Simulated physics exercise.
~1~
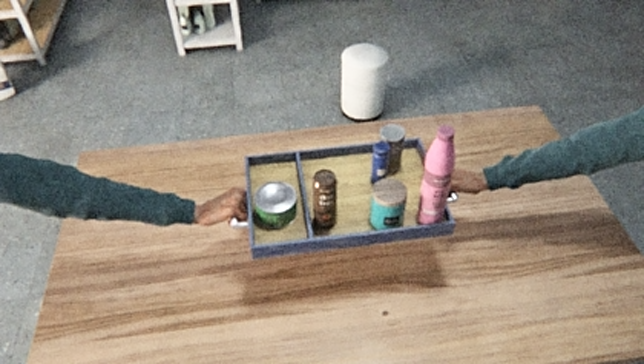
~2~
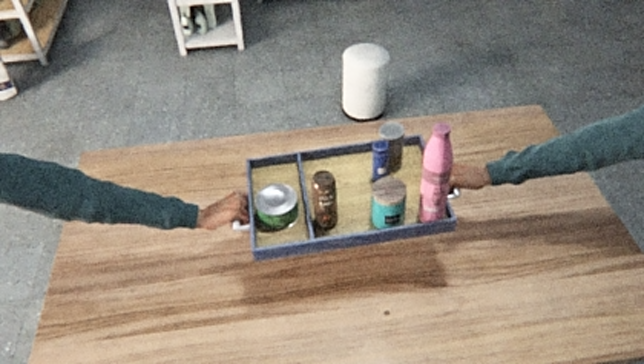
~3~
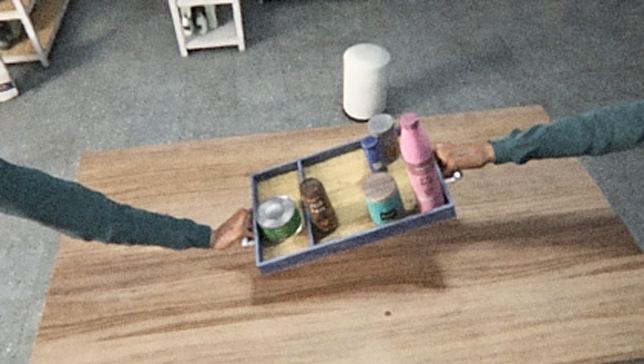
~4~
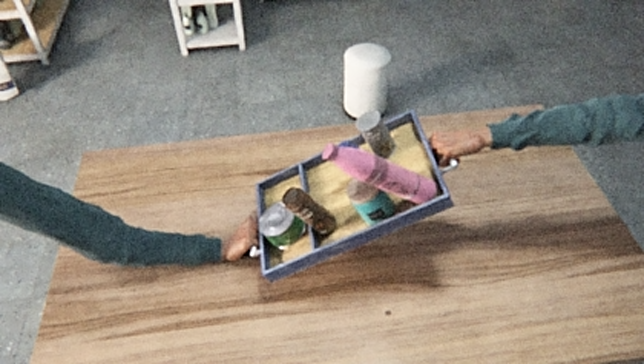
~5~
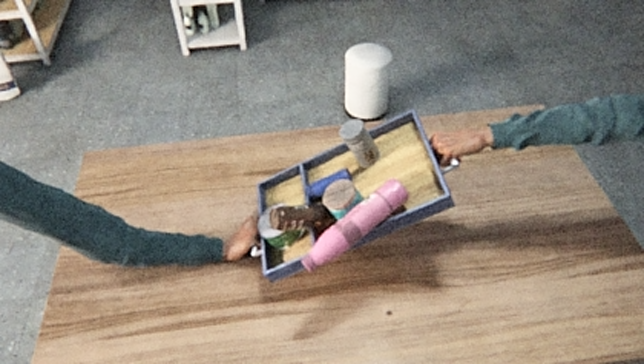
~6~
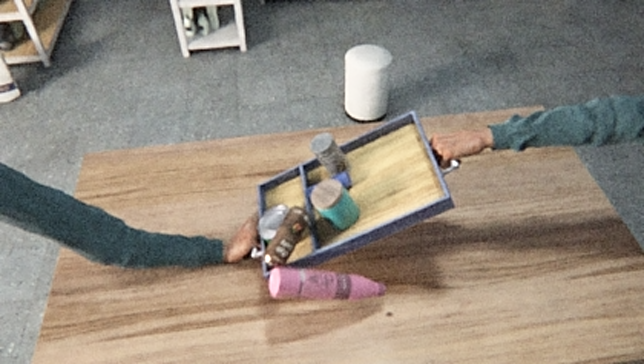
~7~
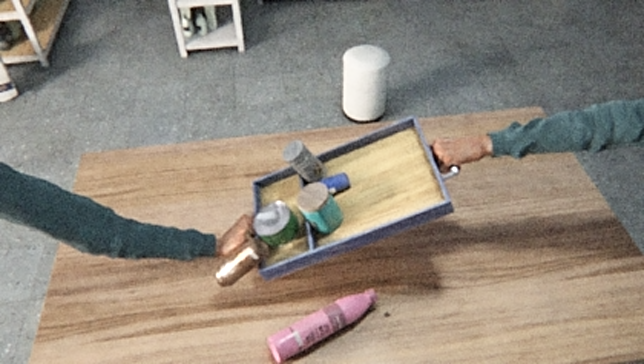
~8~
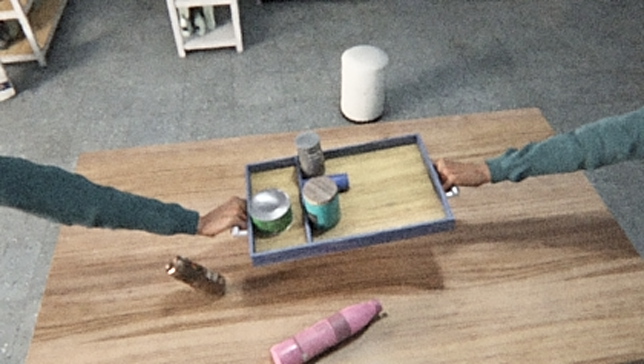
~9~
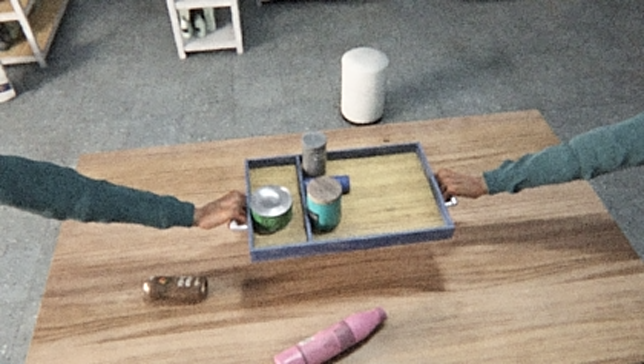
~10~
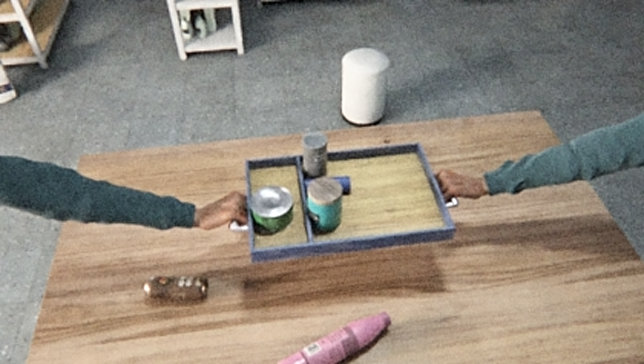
A blue-rimmed tray held by two hands in dark green sleeves hovers above a wooden table, seen from above at a slant. A green tub sits left of its cross bar, with a brown can, turquoise jar, blue shaker, grey tin and tall pink bottle to the right. The hands tip the tray left edge down, and its contents lean and slide left. The blue shaker and pink bottle topple, the bottle rolling off the front, then the brown can tumbles over the left side. Levelled again, the tray holds the tub, upright jar and tin, and fallen shaker, while bottle and can lie on the table.
